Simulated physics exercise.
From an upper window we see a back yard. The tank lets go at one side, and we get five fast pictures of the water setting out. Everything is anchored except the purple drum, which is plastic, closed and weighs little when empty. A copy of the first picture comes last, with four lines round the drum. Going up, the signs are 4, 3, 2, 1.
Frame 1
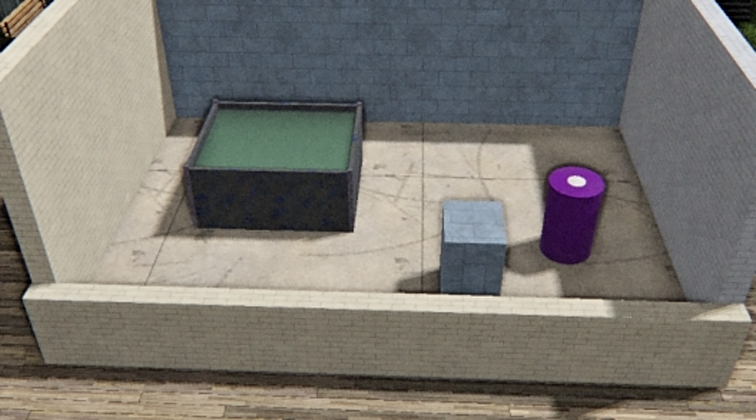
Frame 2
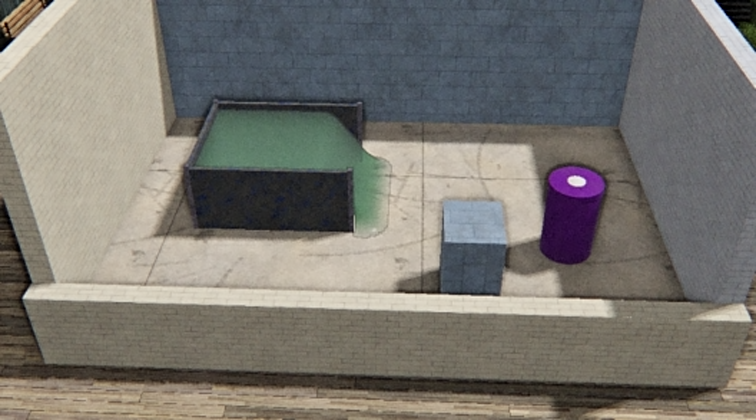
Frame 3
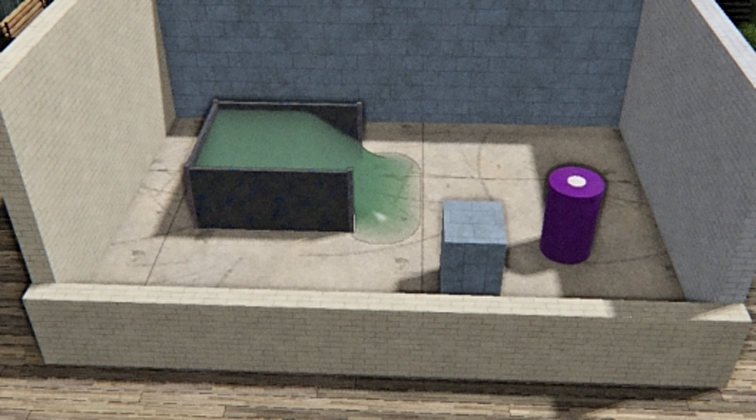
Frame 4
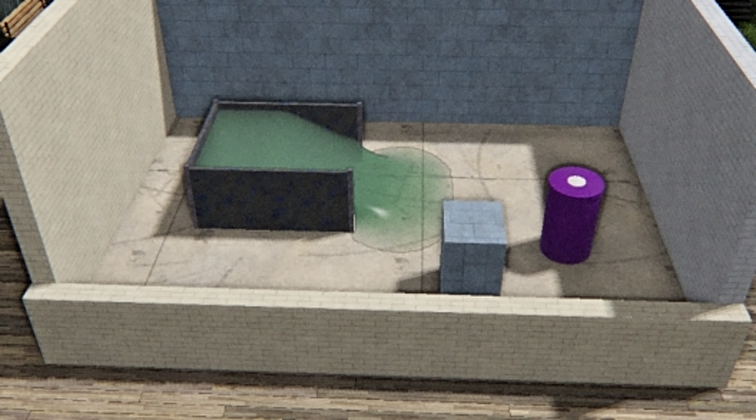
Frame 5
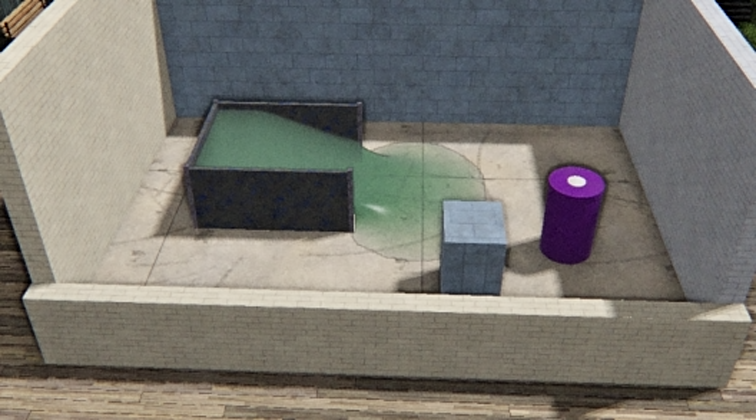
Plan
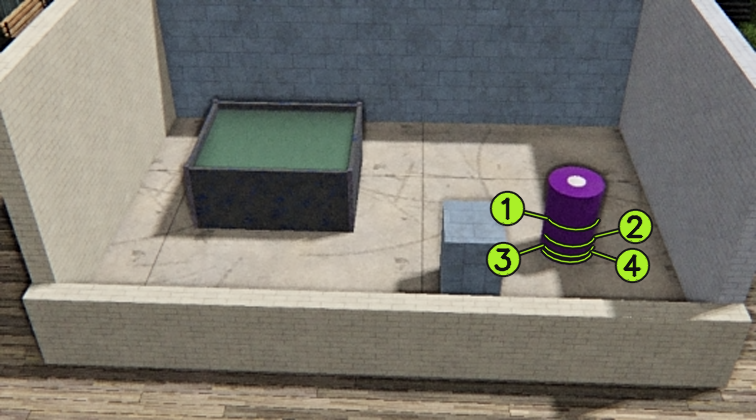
The clip opens on a walled yard seen from above, with a dark tank full of green water, a grey block and a purple drum. Water pours out of the tank's right side onto the ground, then spreads rightward in a widening, thinning sheet that reaches around the block, while the drum stays still.
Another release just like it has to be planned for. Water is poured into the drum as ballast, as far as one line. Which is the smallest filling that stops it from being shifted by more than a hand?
Go for 1.
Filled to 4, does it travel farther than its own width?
Yes, it does.
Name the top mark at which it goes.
Here it is mark 2.
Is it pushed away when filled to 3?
Yes, it does.
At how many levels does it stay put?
One of them.
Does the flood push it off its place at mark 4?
Yes, that goes wrong.
In lime, 1 at (575, 229); 2 at (572, 246); 3 at (570, 256); 4 at (569, 262); from the bottom up 4, 3, 2, 1.
For mark 1, it does not move.
For mark 2, it is pushed about its own width away.
For mark 3, it is pushed about twice its own width away.
For mark 4, it is pushed about twice its own width away.
